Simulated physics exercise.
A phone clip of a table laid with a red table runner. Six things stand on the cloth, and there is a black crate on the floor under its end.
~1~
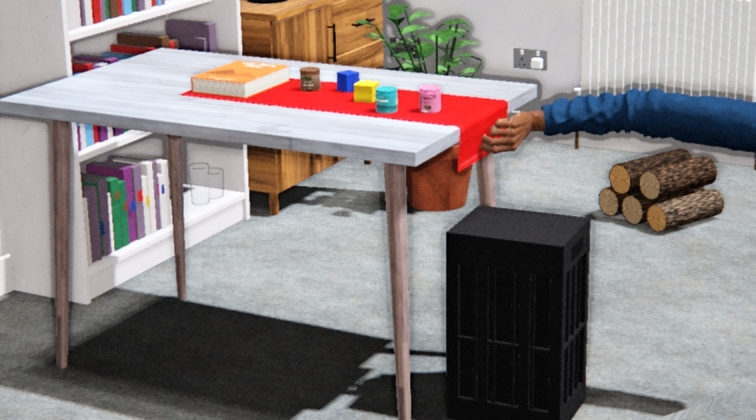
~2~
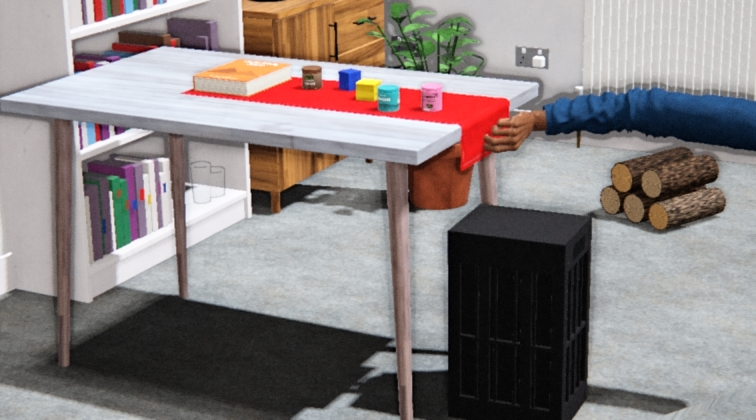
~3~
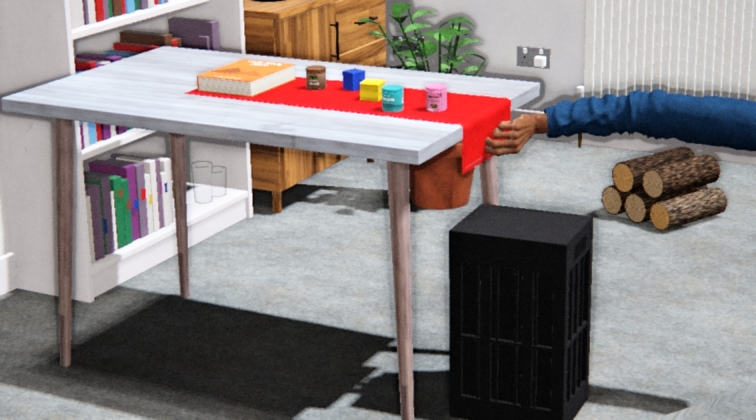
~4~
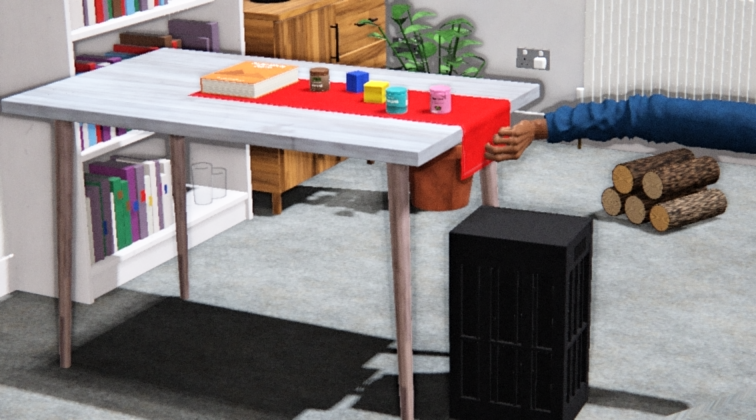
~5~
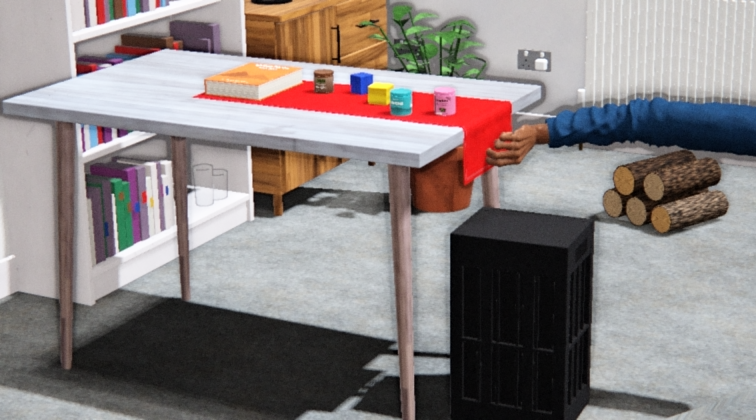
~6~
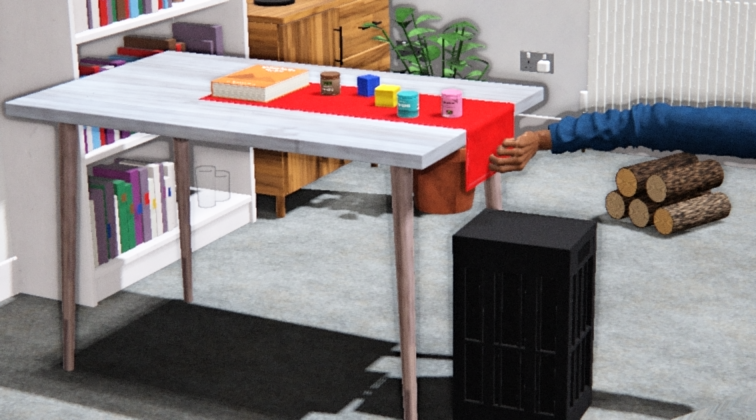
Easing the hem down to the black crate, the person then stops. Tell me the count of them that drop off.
The count that falls away is going to be one.
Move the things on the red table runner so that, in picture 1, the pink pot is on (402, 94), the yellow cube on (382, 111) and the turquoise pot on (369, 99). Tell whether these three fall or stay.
Pink pot safe, yellow cube safe, turquoise pot safe.
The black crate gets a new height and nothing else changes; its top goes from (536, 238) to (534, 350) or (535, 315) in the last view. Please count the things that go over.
The numbers are 4 and 3.
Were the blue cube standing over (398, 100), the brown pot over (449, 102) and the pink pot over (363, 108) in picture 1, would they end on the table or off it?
My call: The blue cube hangs on; the brown pot takes a tumble; the pink pot hangs on.
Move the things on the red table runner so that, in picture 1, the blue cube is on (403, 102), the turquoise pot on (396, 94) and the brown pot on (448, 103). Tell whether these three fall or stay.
The blue cube does not fall, the turquoise pot survives, the brown pot goes over.
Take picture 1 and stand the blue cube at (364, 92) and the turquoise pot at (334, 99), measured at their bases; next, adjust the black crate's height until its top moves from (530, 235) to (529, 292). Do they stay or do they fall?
Note: Blue cube kept on top; turquoise pot kept on top.
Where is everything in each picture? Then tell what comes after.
Hem (458, 172); pink pot (430, 87); turquoise pot (386, 88); yellow cube (367, 83); blue cube (348, 72); brown pot (310, 69); top of the crate (530, 235), in the first frame.
Hem (461, 171); pink pot (432, 86), in the second frame.
Hem (463, 174); turquoise pot (392, 87), in the third frame.
Hem (461, 180); yellow cube (377, 83); top of the crate (532, 234), in the fourth frame.
Hem (465, 185); blue cube (362, 74), in the fifth frame.
Hem (467, 191); pink pot (452, 92); turquoise pot (408, 93); yellow cube (388, 87); blue cube (368, 76); brown pot (330, 73), in the sixth frame.
A little later, hem near (492, 195); all still up.
Next, hem on the crate; pink pot gone.
When it is over, hem on the crate; pink pot gone. The count of fallen things is one.
